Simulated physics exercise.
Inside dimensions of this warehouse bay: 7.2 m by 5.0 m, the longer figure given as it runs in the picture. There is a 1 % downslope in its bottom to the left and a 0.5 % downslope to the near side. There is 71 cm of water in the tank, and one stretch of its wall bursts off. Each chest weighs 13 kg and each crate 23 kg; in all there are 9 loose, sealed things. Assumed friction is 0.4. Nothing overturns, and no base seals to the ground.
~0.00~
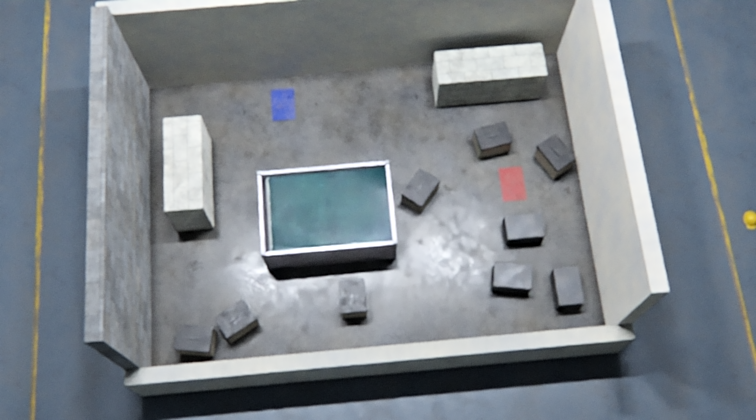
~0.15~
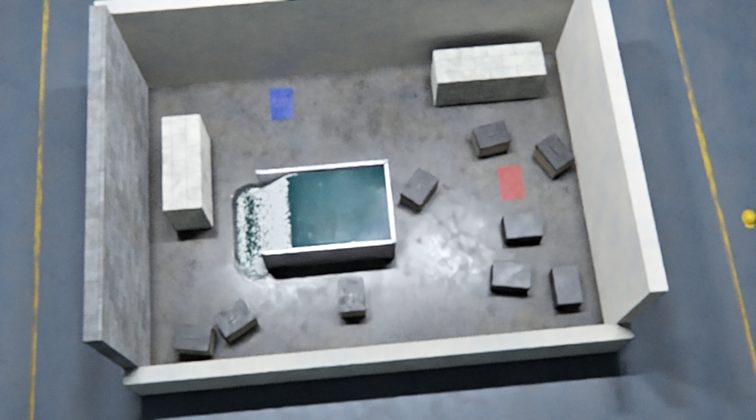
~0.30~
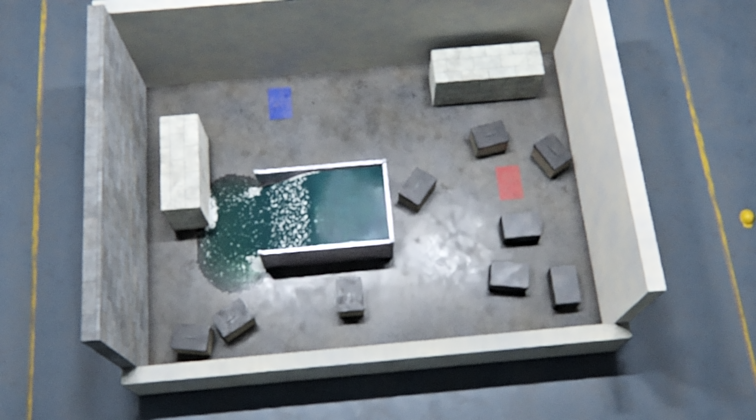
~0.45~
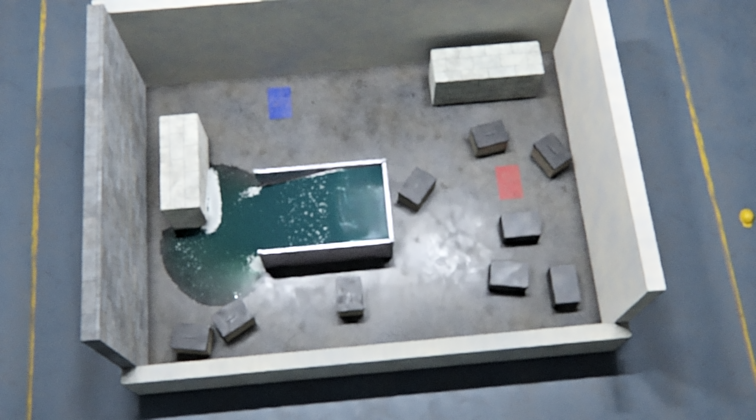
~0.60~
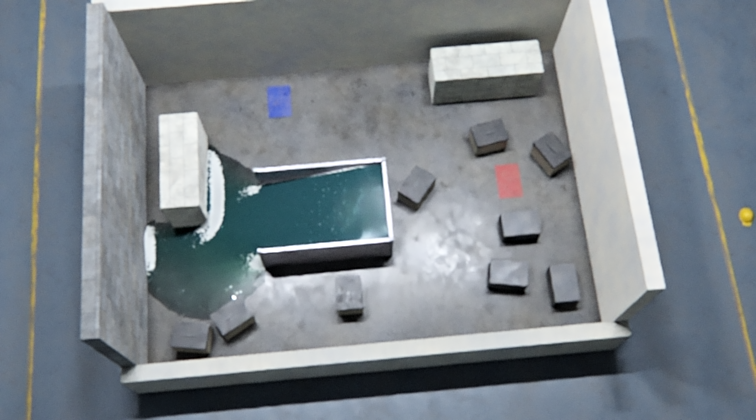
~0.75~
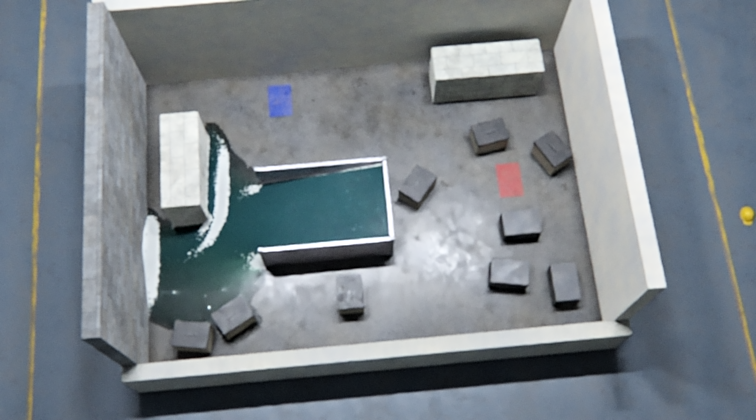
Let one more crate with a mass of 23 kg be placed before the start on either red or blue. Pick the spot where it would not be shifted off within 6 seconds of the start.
Red.
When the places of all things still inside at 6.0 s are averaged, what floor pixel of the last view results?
I'd put it around (509, 234).
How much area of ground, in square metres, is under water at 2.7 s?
Somewhere around 17 m2, roughly.
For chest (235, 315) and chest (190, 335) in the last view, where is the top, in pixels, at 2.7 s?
Approx. (279, 276); approx. (285, 313).
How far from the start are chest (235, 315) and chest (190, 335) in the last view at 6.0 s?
400 cm; 550 cm.
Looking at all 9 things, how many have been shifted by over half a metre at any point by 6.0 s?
Total: 3.
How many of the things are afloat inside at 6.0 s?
3.
After 1.2 s on red it would be 0 cm off in 0 cm of water; on blue it would be 0 cm off in 0 cm of water.
After 2.7 s on red it would be 0 cm off in 0 cm of water; on blue it would be 62 cm off in 6 cm of water.
After 4.2 s on red it would be 0 cm off in 0 cm of water; on blue it would be 103 cm off in 6 cm of water.
After 6.0 s on red it would be 0 cm off in 3 cm of water; on blue it would be 139 cm off in 6 cm of water.
